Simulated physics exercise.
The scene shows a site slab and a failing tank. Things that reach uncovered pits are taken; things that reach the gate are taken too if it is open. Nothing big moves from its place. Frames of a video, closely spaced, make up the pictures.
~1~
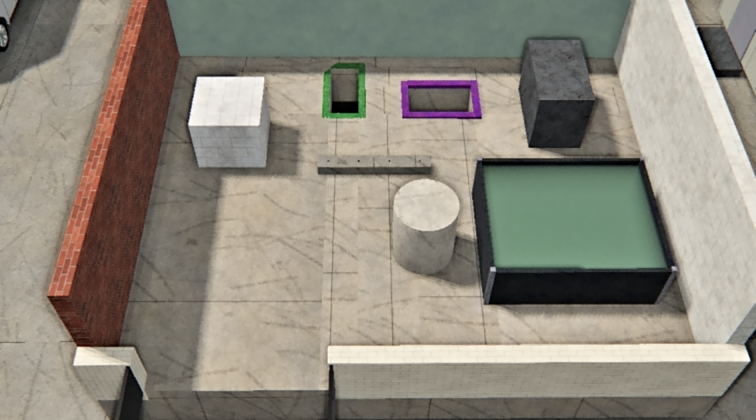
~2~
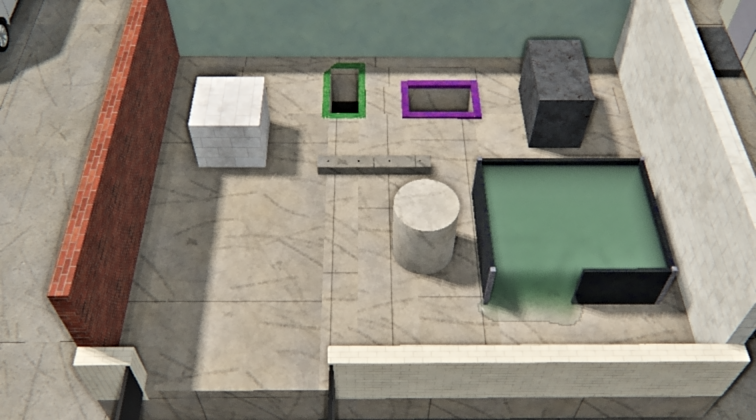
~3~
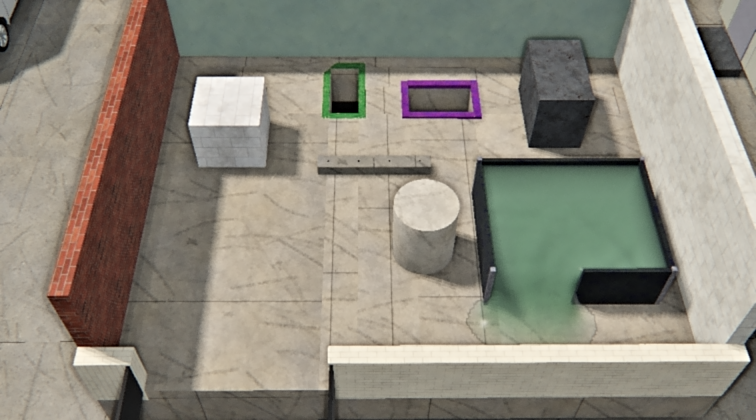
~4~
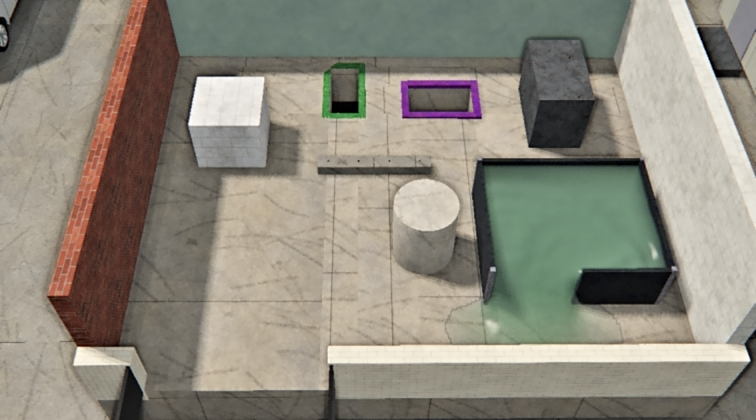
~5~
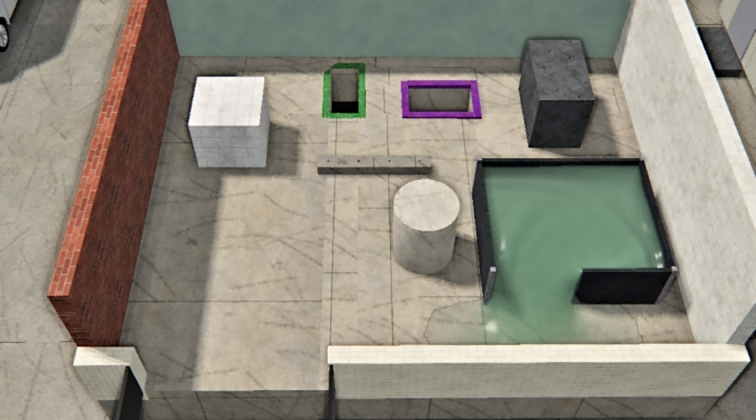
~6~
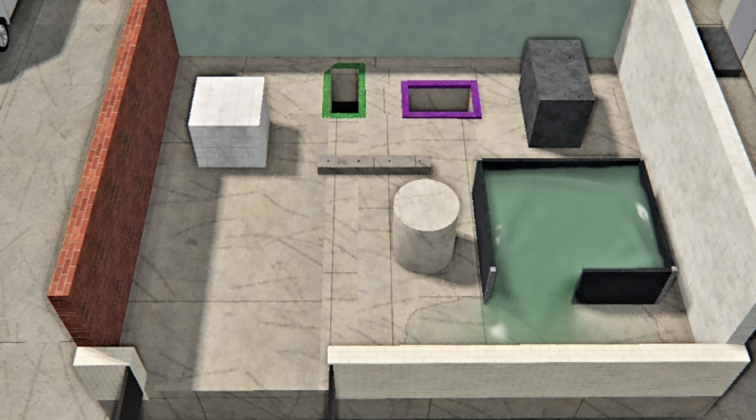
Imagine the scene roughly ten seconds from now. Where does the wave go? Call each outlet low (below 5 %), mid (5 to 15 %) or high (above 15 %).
Outlets - gate: Mid; green pit: Mid; purple pit: Low.
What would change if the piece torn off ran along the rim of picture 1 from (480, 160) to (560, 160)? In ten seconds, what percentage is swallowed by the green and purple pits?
Roughly, in per cent: Green 20, purple 30.
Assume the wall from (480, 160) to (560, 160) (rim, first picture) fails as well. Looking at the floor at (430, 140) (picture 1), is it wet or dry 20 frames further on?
Bottom line - sodden.
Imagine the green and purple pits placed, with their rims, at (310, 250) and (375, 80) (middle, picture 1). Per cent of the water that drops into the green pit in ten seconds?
Green: About 14 %.
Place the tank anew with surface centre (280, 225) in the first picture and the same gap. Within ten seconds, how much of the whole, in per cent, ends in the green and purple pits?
Within ten seconds the green pit collects 0 percent of the total and the purple pit 0 percent.
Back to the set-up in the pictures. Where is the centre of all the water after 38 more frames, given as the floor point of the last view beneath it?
Estimate: (440, 234).
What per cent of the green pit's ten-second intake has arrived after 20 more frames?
Roughly 0 percent.
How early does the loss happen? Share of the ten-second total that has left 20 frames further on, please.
Working it through, I arrive at 10 per cent.
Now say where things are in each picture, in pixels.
The first frame shows still water in the open tank at (571, 215).
In the second frame, the front is at (482, 305), out from the gap at (532, 292).
In the third frame, water pours out at (532, 293) and has run to a hidden place.
In the fourth frame, the front is at a hidden place, out from the gap at (532, 293).
In the fifth frame, the front is at a hidden place, out from the gap at (532, 293).
In the sixth frame, the front is at a hidden place, out from the gap at (532, 293).
A moment on, water covers 15 % of the floor; the gate 0 %, the green pit 0 %, the purple pit 0 %.
Next, water covers 35 % of the floor; the gate 0 %, the green pit 0 %, the purple pit 0 %.
Then, water covers 55 % of the floor; the gate 2 %, the green pit 0 %, the purple pit 0 %.
Later, water covers 75 % of the floor; the gate 5 %, the green pit 0 %, the purple pit 0 %.
In the end, water covers 95 % of the floor; the gate 10 %, the green pit 9 %, the purple pit 1 %.
